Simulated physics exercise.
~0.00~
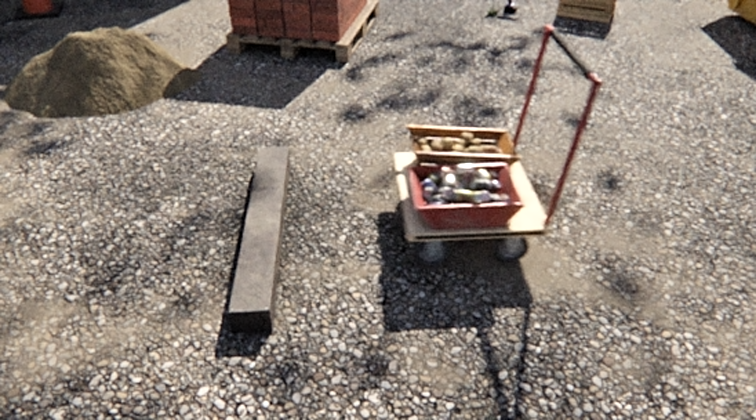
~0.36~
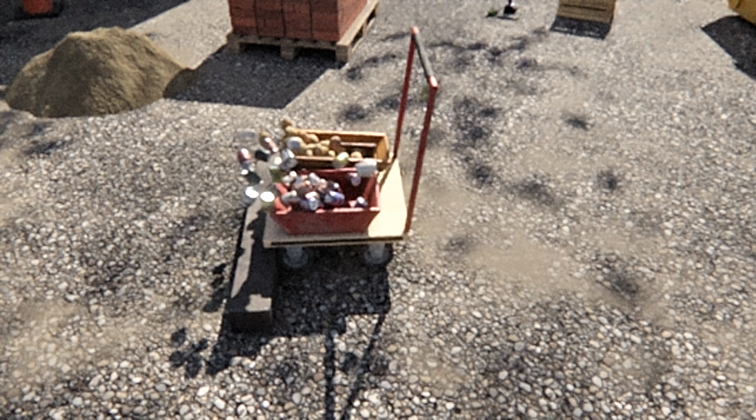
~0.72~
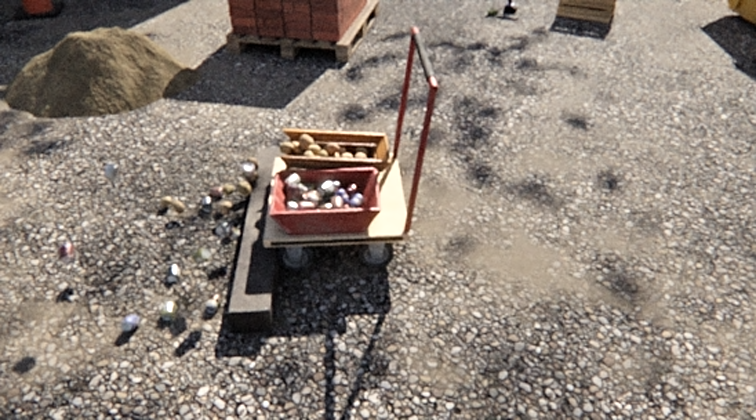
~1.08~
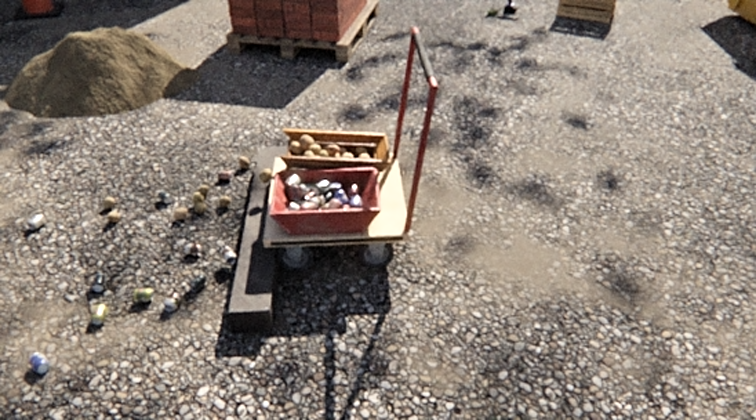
To begin with, a flat trolley with a red upright handle stands on sunlit gravel, carrying a red container of small mixed pieces and a wooden container of rounded, tan ones, to the right of a long dark kerb. The trolley moves left and comes up against the kerb, and its load surges forward, with pieces flying over the left ends of both containers. They drop onto the gravel beyond the kerb and scatter, some rolling farther left. Finally, the trolley stands level against the kerb, both containers still in place and partly filled, with the spilled pieces spread across the ground.
